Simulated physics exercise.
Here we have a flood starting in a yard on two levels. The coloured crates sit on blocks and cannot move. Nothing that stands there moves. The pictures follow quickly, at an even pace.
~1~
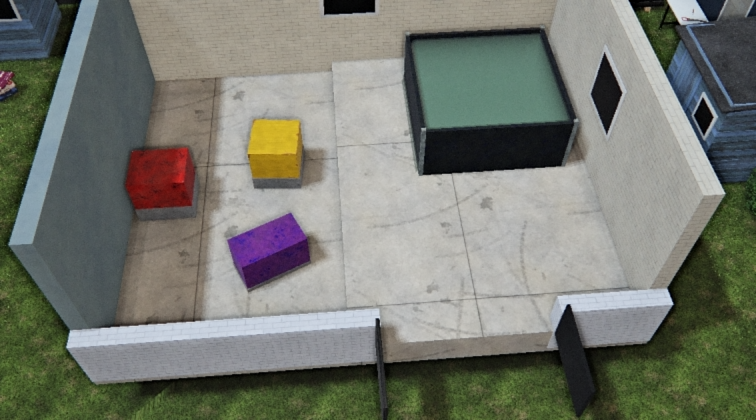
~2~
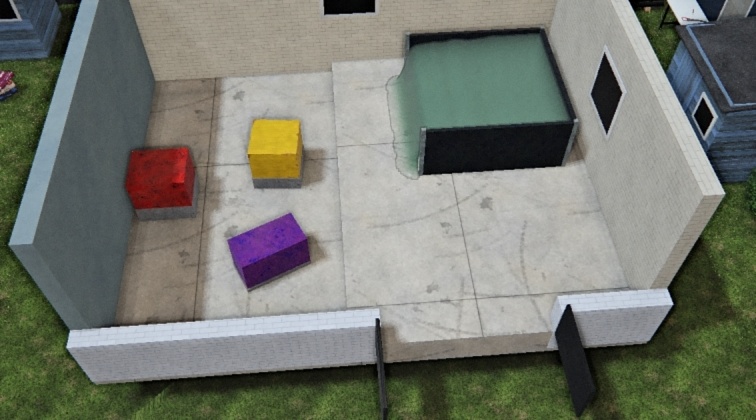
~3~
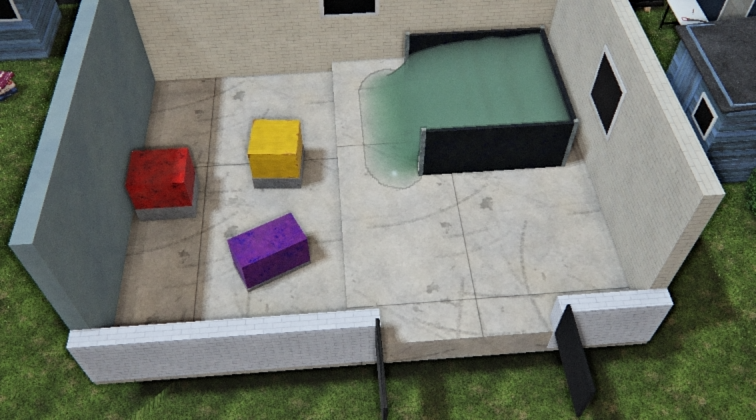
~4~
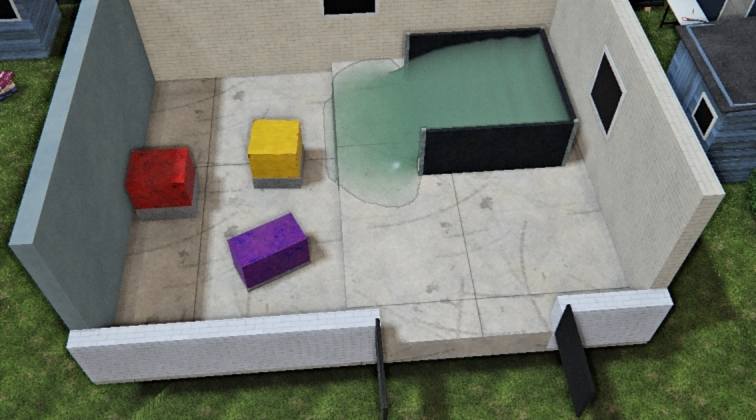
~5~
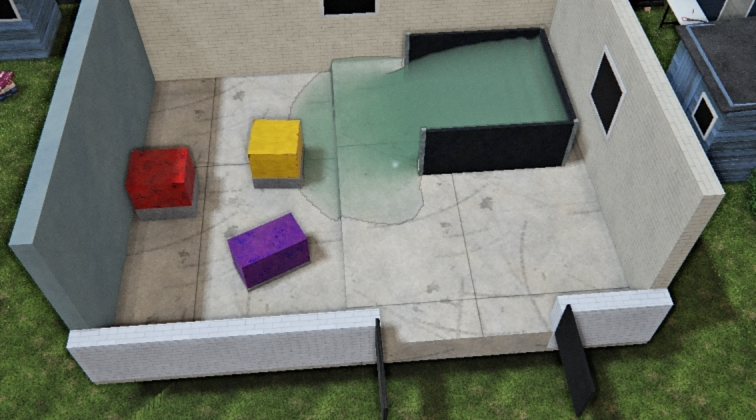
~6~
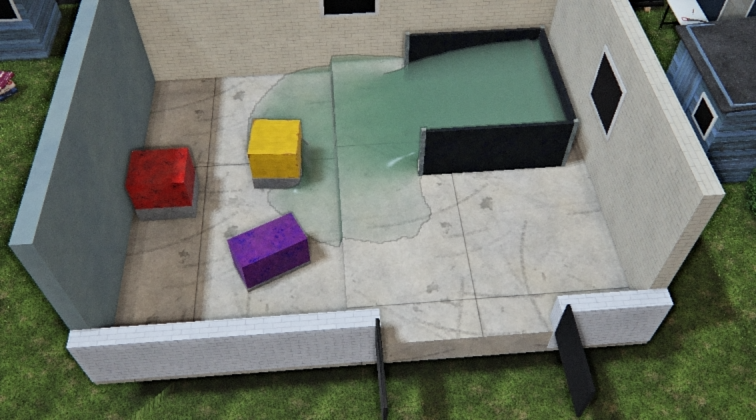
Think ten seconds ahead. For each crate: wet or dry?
In the end: The yellow crate is wetted; the purple crate is wetted; the red crate is wetted.
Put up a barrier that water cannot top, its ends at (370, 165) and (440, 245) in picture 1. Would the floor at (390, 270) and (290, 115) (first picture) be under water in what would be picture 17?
One after the other: Dry, covered.
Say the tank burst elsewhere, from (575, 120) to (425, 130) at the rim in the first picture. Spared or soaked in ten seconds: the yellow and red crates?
Yellow crate is spared, red crate remains dry.
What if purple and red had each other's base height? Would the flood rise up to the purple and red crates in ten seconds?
In short: Purple is topped; red is wetted.
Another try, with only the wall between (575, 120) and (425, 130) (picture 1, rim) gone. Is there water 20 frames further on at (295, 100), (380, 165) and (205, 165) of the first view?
As listed: Free of water, dry, clear.
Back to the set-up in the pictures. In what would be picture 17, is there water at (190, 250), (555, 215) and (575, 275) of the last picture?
In that order: Flooded, not flooded, no water.
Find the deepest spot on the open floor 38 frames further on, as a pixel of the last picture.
At about (110, 356).
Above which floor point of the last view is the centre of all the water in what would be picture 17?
Close to (324, 142).
A moment on, water covers 45 % of the floor; the yellow crate water round its plinth, the purple crate water round its plinth, the red crate water round its plinth.
Next, water covers 55 % of the floor; the yellow crate water round its plinth, the purple crate water round its plinth, the red crate water round its plinth.
Then, water covers 65 % of the floor; the yellow crate water round its plinth, the purple crate water round its plinth, the red crate water round its plinth.
Later, water covers 65 % of the floor; the yellow crate water round its plinth, the purple crate water round its plinth, the red crate water round its plinth.
In the end, water covers 85 % of the floor; the yellow crate was topped, the purple crate was topped, the red crate was topped.
